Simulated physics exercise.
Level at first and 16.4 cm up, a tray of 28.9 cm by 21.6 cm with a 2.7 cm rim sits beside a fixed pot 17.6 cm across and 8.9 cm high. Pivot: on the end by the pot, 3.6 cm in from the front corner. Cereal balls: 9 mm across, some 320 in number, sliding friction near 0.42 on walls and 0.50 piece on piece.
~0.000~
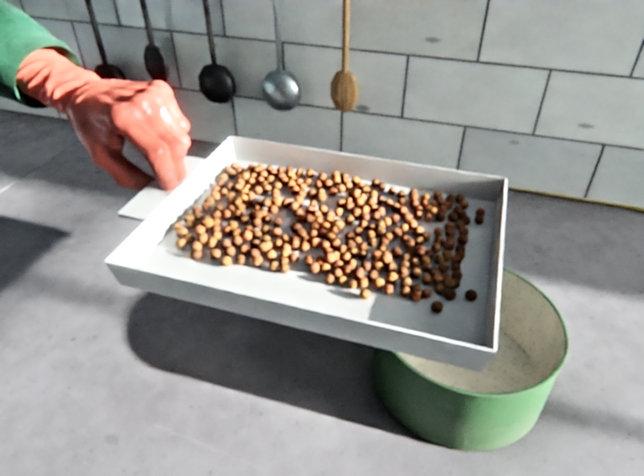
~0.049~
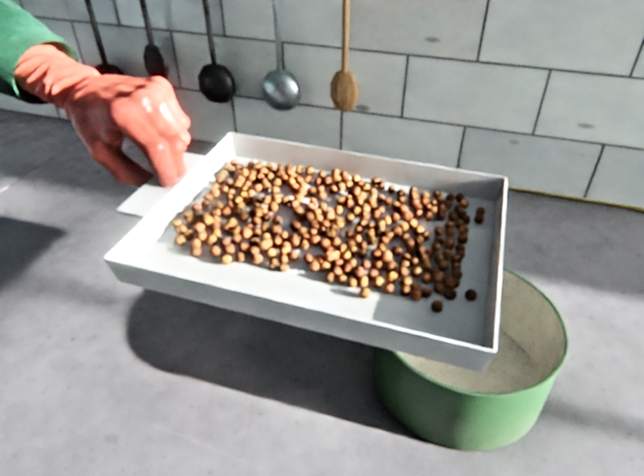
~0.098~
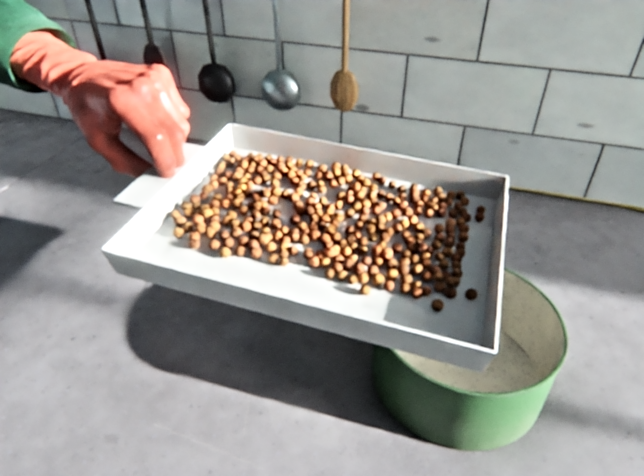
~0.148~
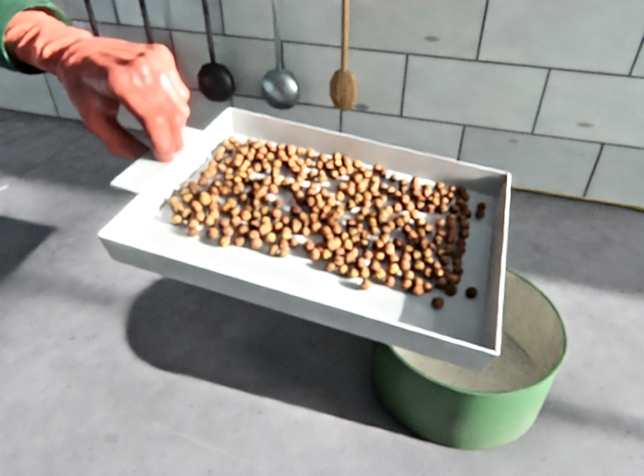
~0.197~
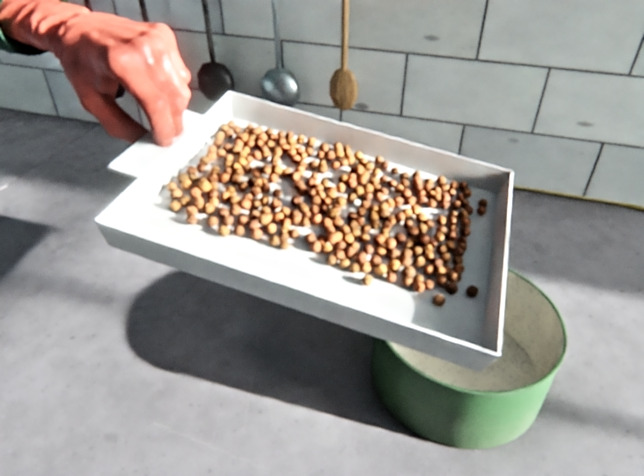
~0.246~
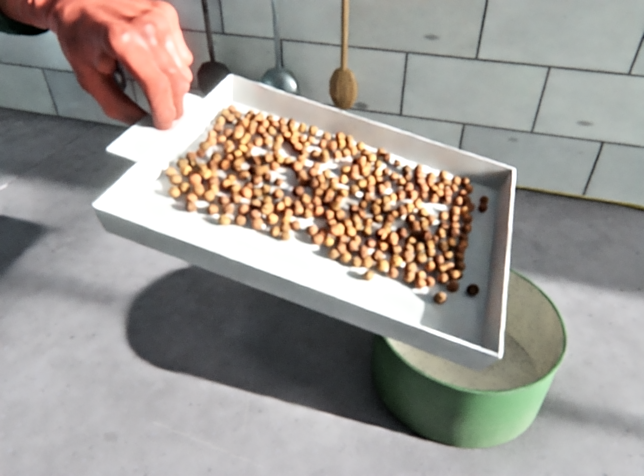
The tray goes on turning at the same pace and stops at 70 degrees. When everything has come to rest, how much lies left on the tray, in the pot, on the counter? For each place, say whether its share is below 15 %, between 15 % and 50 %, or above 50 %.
My prediction: Tray: The main fraction; pot: A minor fraction; counter: A minor fraction.
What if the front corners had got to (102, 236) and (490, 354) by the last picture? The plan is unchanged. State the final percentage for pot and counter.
You'd end with pot at 0 and counter at 5.
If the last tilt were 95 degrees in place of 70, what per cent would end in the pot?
5 per cent.
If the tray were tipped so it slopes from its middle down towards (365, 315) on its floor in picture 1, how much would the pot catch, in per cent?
Roughly 0 % of the pieces.
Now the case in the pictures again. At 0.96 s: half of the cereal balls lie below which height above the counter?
The halfway mark sits at about 22 cm.
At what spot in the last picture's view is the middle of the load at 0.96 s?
Somewhere about (481, 228) in the last view.
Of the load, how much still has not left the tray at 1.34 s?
95%, roughly.
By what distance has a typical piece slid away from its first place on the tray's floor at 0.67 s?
Around 8 centimetres.
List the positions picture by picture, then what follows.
The first frame shows tray tilt 0 degrees, front corners at (112, 258) and (489, 345); middle of the pieces at (329, 221); pot at (470, 317).
The second frame shows tray tilt 1 degrees, front corners at (111, 255) and (489, 345); middle of the pieces at (329, 219).
The third frame shows tray tilt 3 degrees, front corners at (109, 247) and (490, 346); middle of the pieces at (329, 214).
The fourth frame shows tray tilt 6 degrees, front corners at (106, 233) and (492, 347), lowest corner right front; middle of the pieces at (329, 205).
The fifth frame shows tray tilt 9 degrees, front corners at (103, 218) and (493, 348), lowest corner right front; middle of the pieces at (331, 196).
The sixth frame shows tray tilt 12 degrees, front corners at (102, 204) and (495, 349), lowest corner right front; middle of the pieces at (333, 188); pot at (468, 314). The tray's pace is about 65 degrees a second.
After 0.67 s, tilt 40 degrees; the tray holds 100 %, the pot 0 %.
After 0.96 s, tilt 59 degrees; the tray holds 100 %, the pot 0 %.
Then, at 1.34 s, tilt 70 degrees; the tray holds 95 %, the pot 0 %.
At rest (1.9 s), tray 95 %, pot 0 %, counter 5 %.
